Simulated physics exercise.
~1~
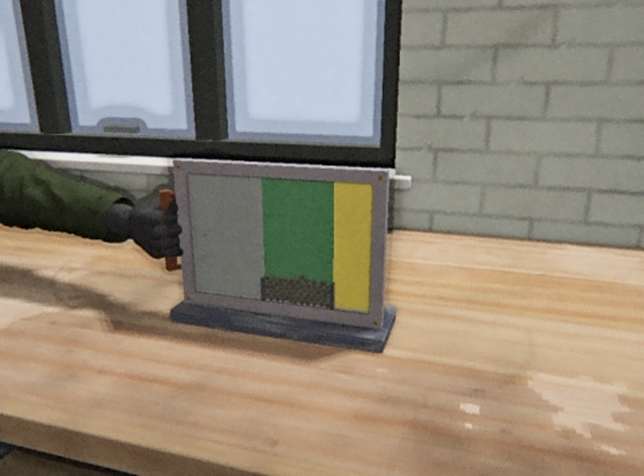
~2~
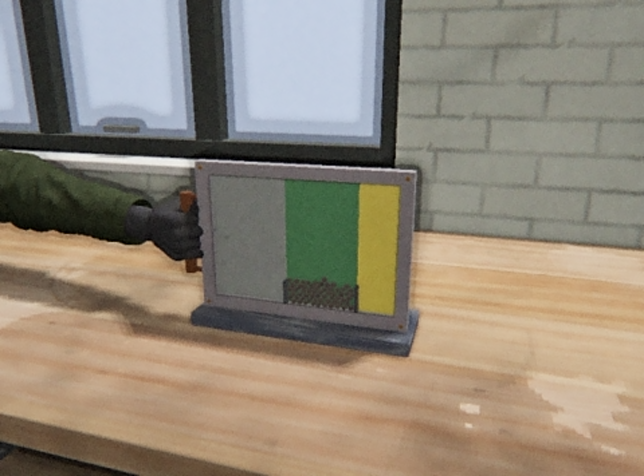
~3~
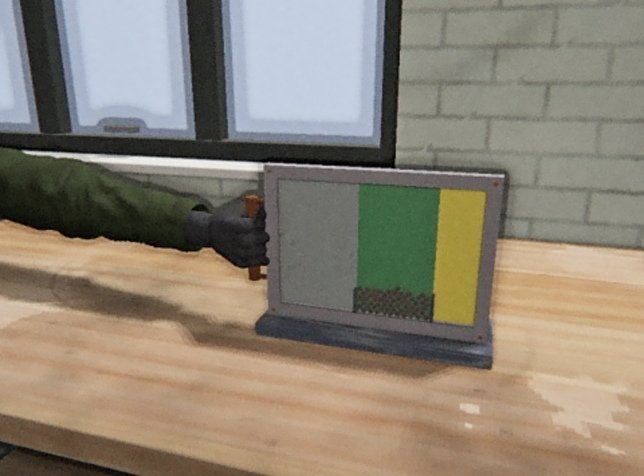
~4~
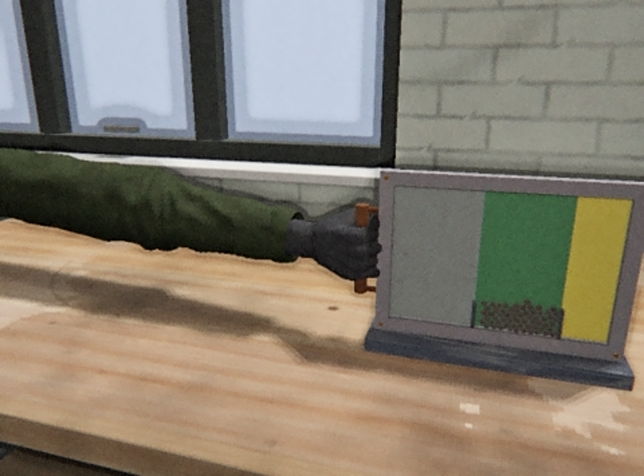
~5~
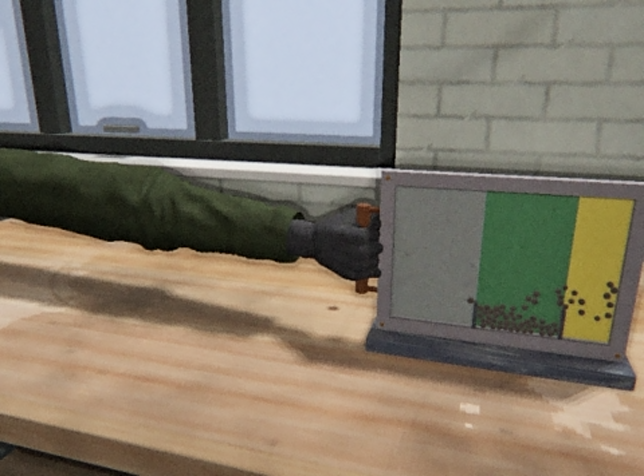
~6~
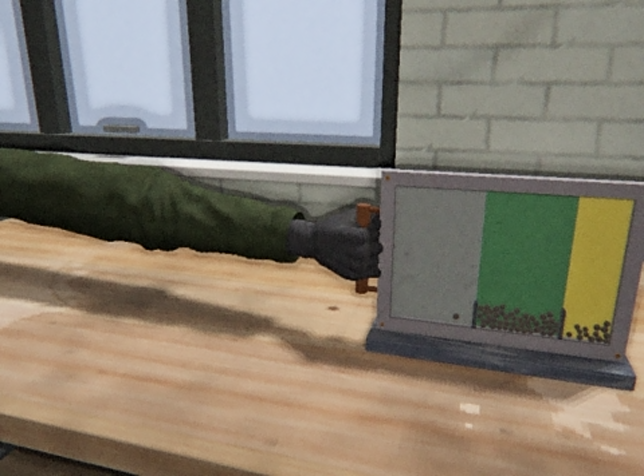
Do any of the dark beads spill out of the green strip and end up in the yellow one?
Yes, a smaller part of the beads ends up at the bottom of the yellow strip. Most stay in the green strip, and hardly any lie in the grey one.
